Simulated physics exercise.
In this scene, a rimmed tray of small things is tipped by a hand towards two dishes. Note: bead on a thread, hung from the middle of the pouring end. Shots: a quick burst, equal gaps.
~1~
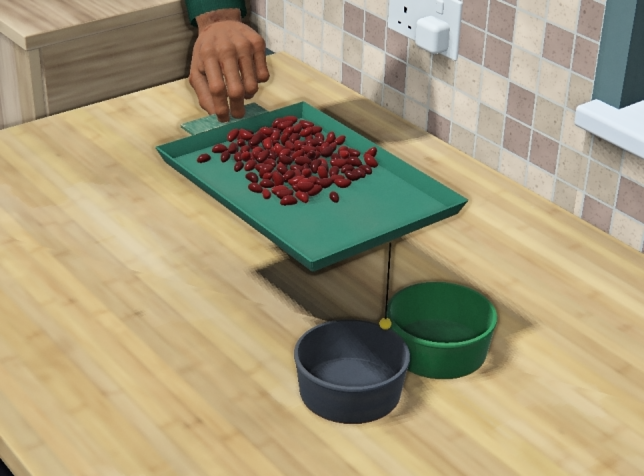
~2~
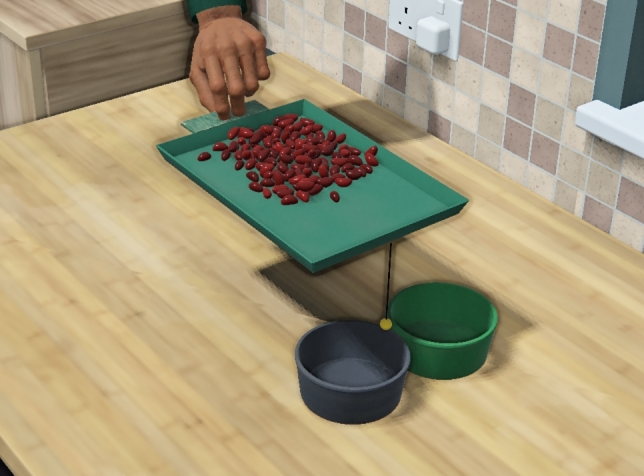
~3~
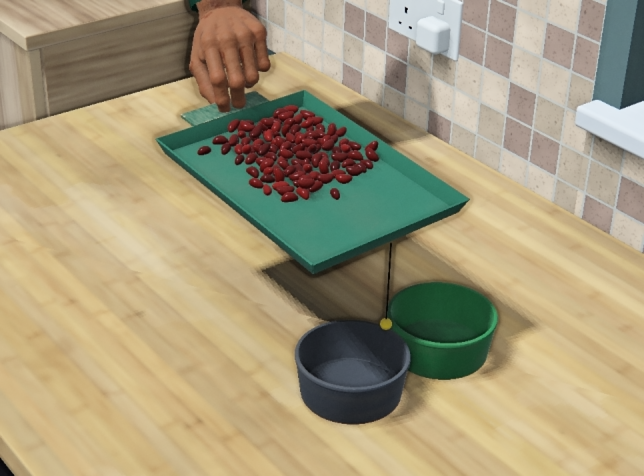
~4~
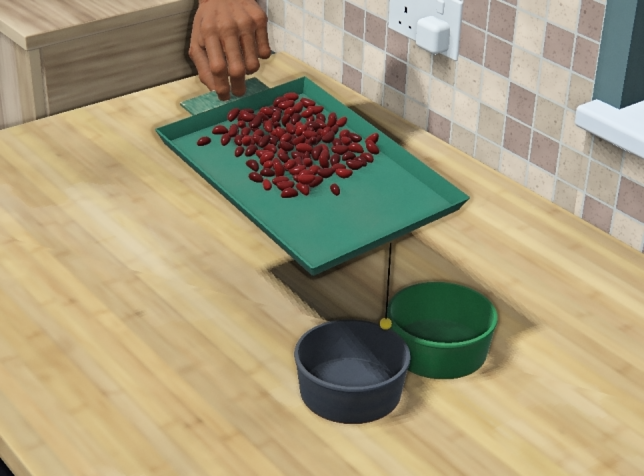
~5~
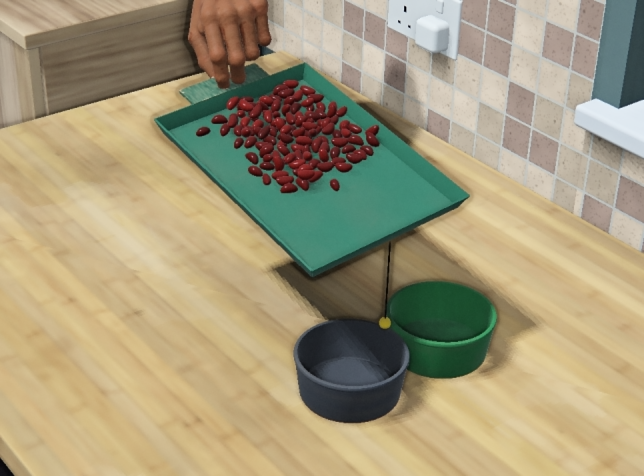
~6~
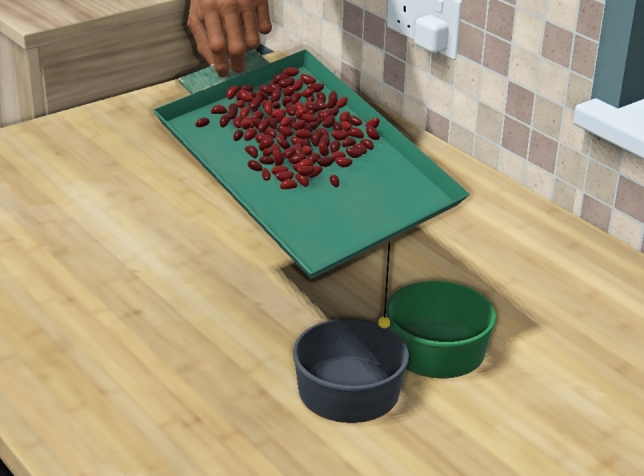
On a wooden kitchen counter, a hand gradually raises the back of a green tray of red beans.
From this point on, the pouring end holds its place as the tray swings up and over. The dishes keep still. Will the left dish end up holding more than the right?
Yes.
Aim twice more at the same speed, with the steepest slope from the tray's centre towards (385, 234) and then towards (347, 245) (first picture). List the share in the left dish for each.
About 20 %, then 40 %.
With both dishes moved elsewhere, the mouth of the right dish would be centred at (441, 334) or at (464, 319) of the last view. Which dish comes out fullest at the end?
The first time the left-side one comes out ahead, then the left-side one the second time.
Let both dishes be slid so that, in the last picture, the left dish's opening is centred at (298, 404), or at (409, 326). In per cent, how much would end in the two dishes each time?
In turn about 80 and about 0 percent.
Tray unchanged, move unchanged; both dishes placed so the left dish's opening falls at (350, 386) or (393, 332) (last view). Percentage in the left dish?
First try: Roughly 80 per cent; second try: Roughly 0 per cent.
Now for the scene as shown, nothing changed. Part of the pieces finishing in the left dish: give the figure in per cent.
I'd put that share at some 50 per cent.
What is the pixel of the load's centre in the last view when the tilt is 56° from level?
Centre estimate: (327, 253).
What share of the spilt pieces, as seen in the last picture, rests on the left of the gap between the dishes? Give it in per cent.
90 per cent, roughly.
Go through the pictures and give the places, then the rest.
In the first frame, corners of the pouring end near (313, 256) and (458, 199), level; middle of the load near (284, 161), kidney beans; left dish near (387, 397); right dish near (477, 353); bead on its thread near (385, 324).
In the second frame, corners of the pouring end near (314, 257) and (459, 199), level; middle of the load near (285, 159).
In the third frame, corners of the pouring end near (314, 259) and (459, 198), tipped barely, lowest at the left corner; middle of the load near (285, 154).
In the fourth frame, corners of the pouring end near (314, 261) and (460, 196), tipped a little, lowest at the left corner; middle of the load near (287, 138).
In the fifth frame, corners of the pouring end near (313, 263) and (460, 194), tipped a little, lowest at the left corner; middle of the load near (287, 129).
In the sixth frame, corners of the pouring end near (312, 266) and (460, 192), tipped a little, lowest at the left corner; middle of the load near (287, 122); left dish near (385, 396); right dish near (475, 352).
Shortly afterwards, tray tipped steeply; near two thirds on the tray; only a few in the left dish; a little outside both; near a quarter in the air.
Next, tray tipped right over; a little on the tray; near a third in the left dish; near half outside both; a little in the air.
Some moments later, tray tipped past a quarter turn; near half in the left dish; near half outside both.
In the end, tray tipped past a quarter turn; near half in the left dish; none at all in the right dish; near half outside both.
